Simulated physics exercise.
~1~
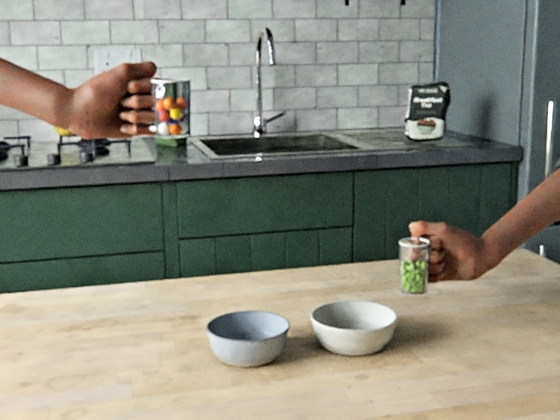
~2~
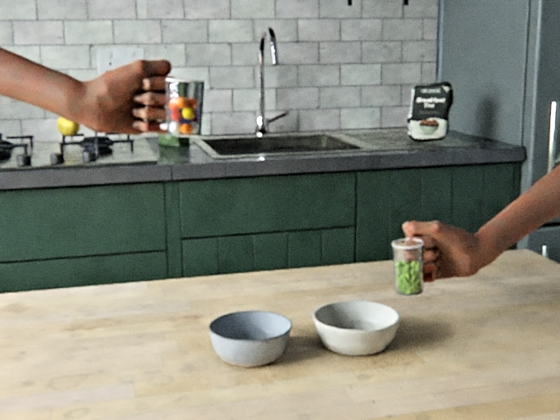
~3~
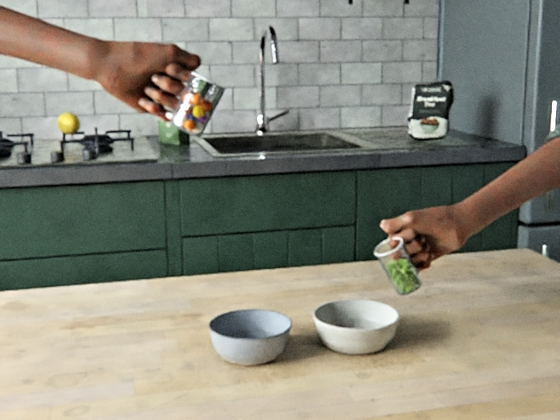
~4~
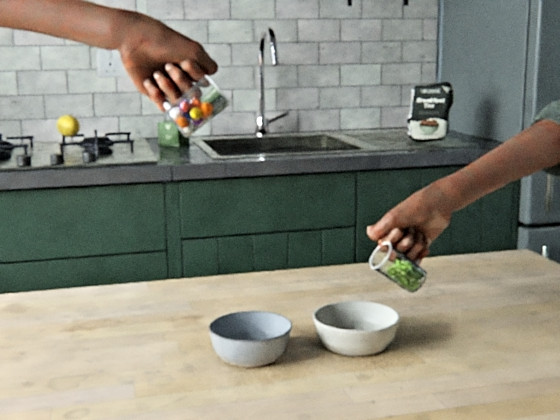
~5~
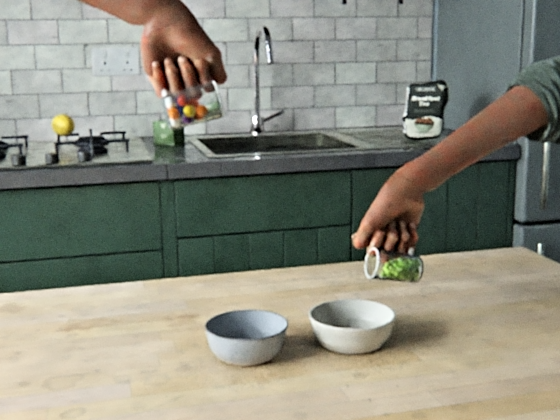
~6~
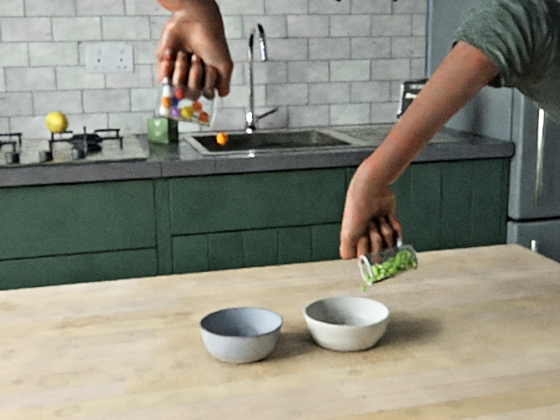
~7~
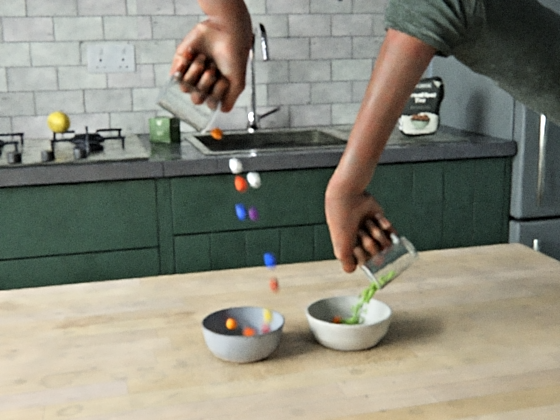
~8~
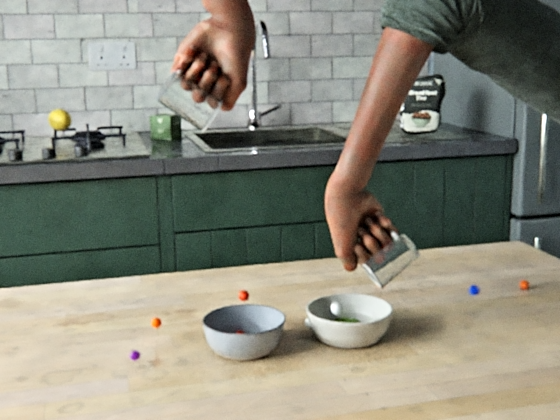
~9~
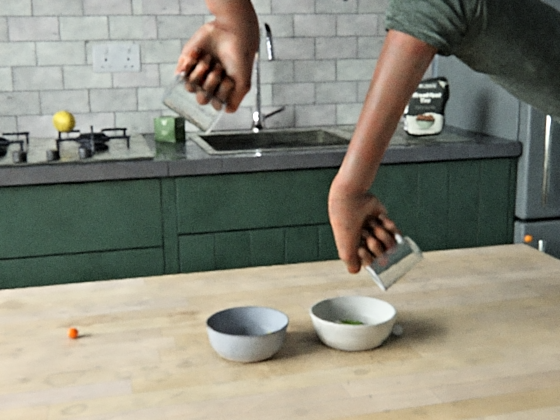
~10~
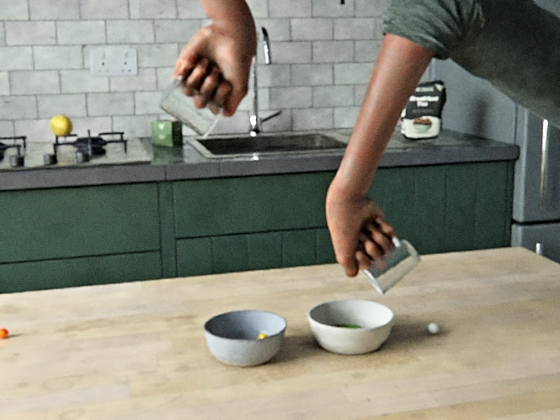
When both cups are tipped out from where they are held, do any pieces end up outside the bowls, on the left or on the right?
Yes on the left, where several of the colourful balls get away from the grey-blue bowl. No on the right, where the white bowl catches all the green bits.
